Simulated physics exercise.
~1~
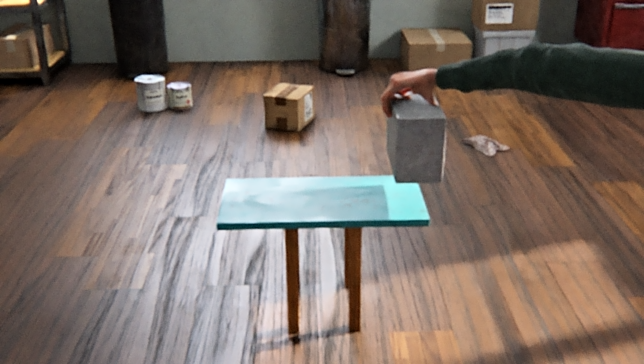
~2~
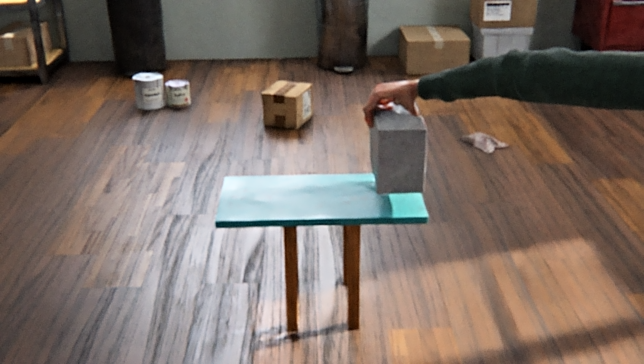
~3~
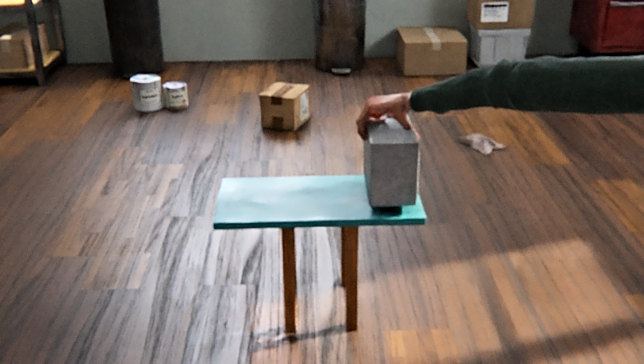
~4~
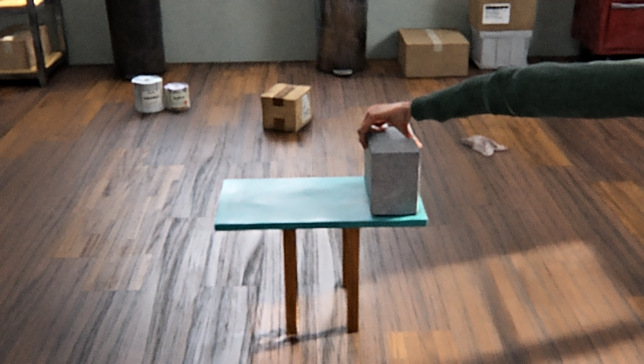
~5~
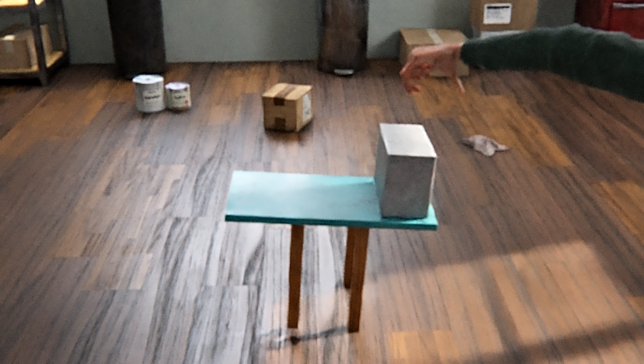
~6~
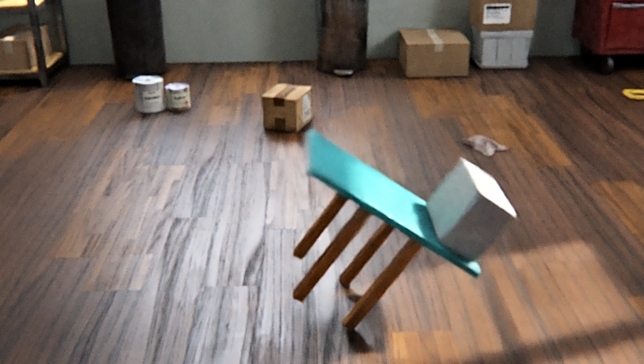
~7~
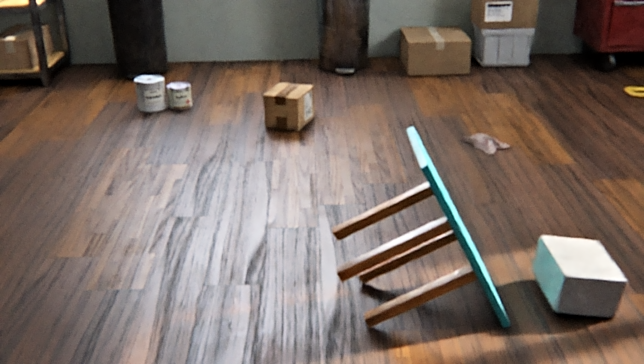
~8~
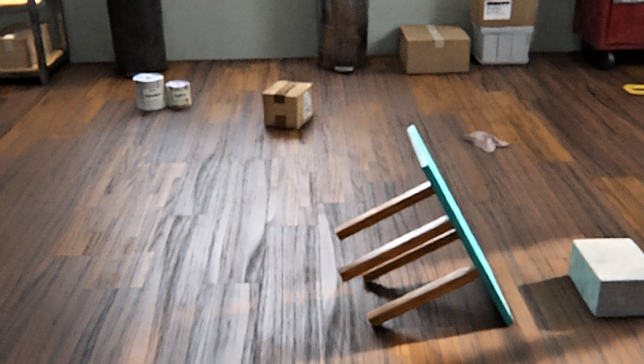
A hand lowered a gray block onto the right end of a small turquoise table and let go, and the table tipped over to the right, dropping the block onto the wooden floor and ending up on its side.
